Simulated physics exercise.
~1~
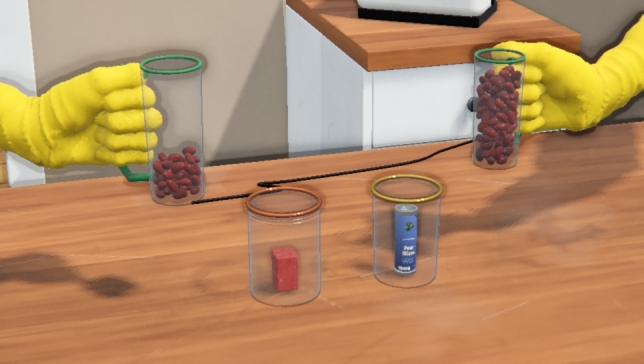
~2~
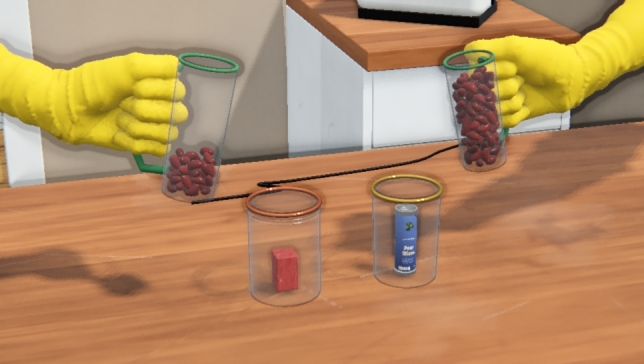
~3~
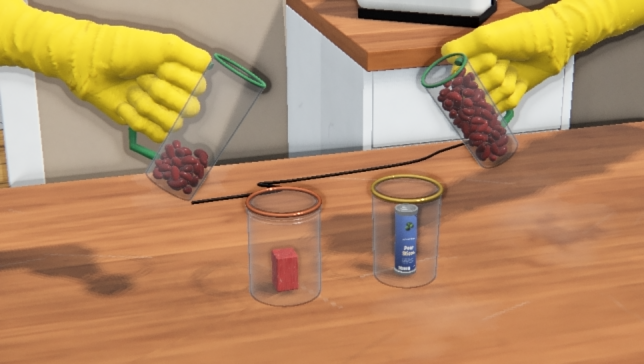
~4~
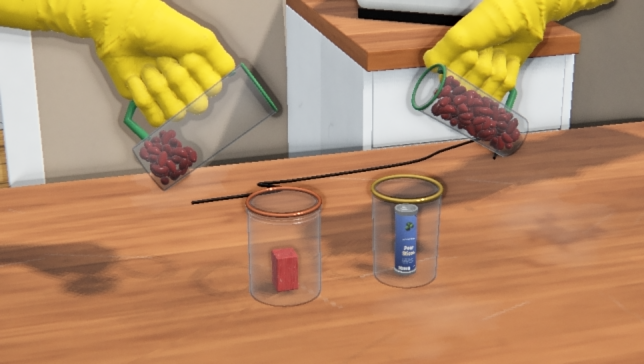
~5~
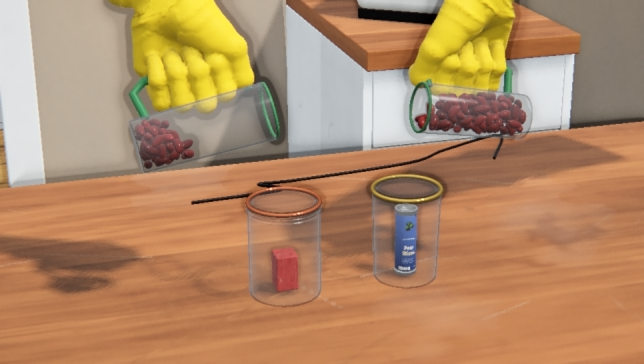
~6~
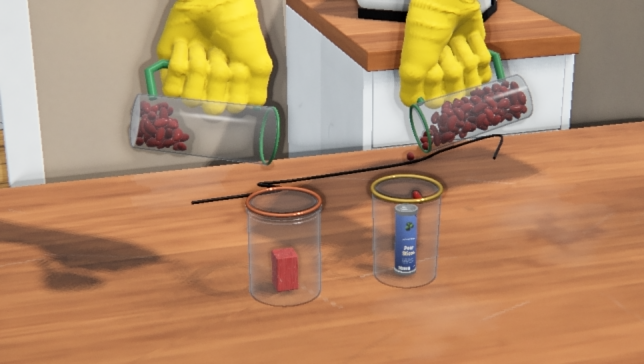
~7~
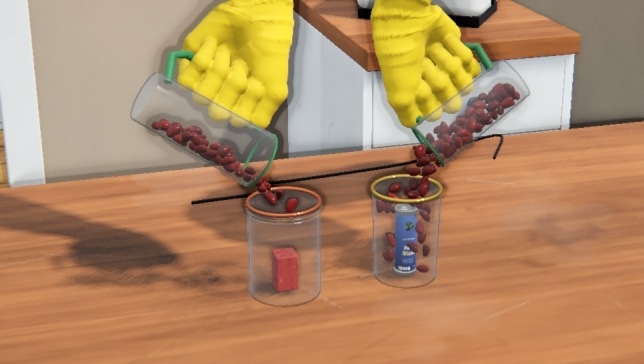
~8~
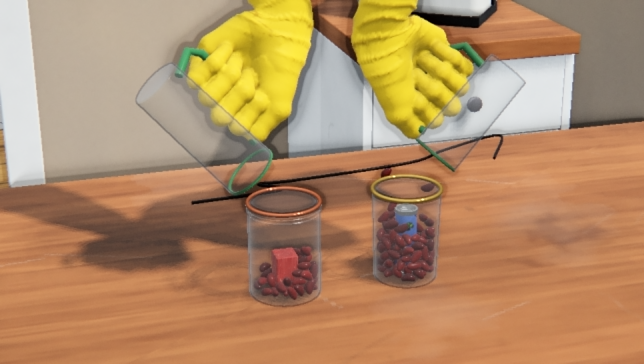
To begin with, two yellow-gloved hands hold clear cups of dark red beans above a wooden counter, the right cup much fuller than the left. Below stand two clear containers, one with an orange rim holding a red block, the other with a yellow rim holding a blue can. The hands tilt the cups inward until they lie on their sides. A few beans drop from the right cup first, then both tip further and pour. By the end, beans sit low around the block and higher around the can, with both tops still showing.
